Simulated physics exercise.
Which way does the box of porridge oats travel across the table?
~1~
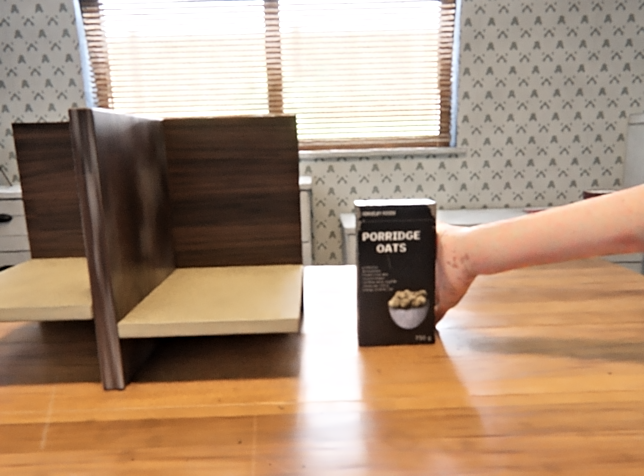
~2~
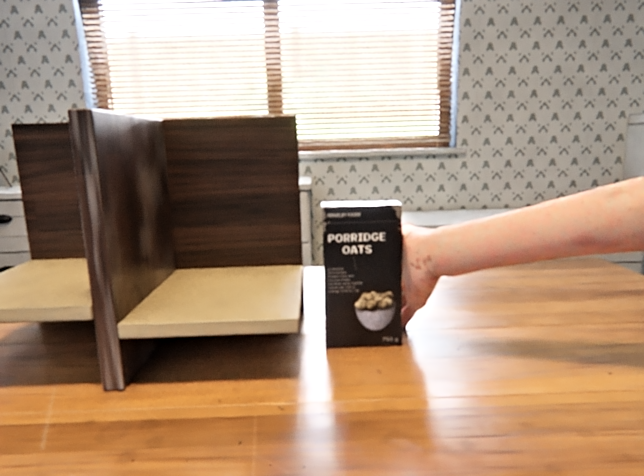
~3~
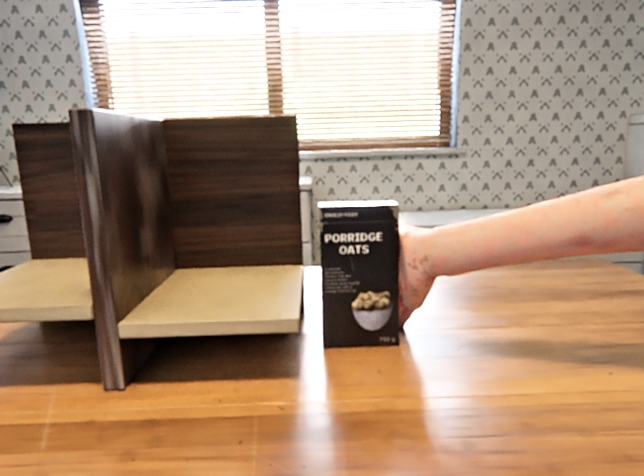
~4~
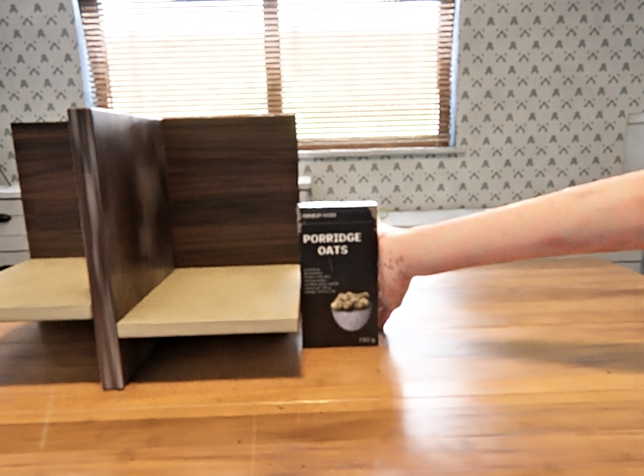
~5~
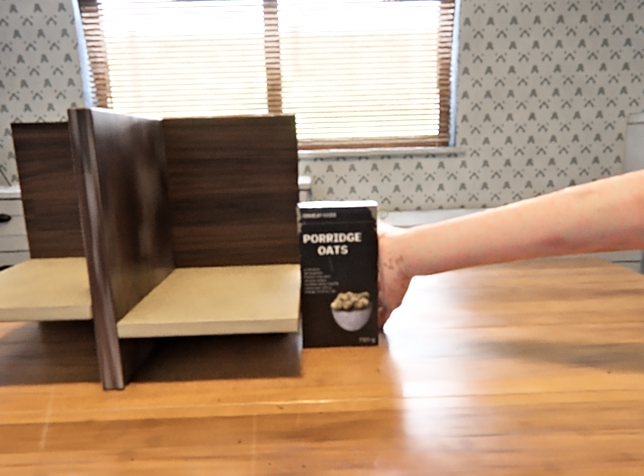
It moves to the left, pushed by the hand towards the shelf.
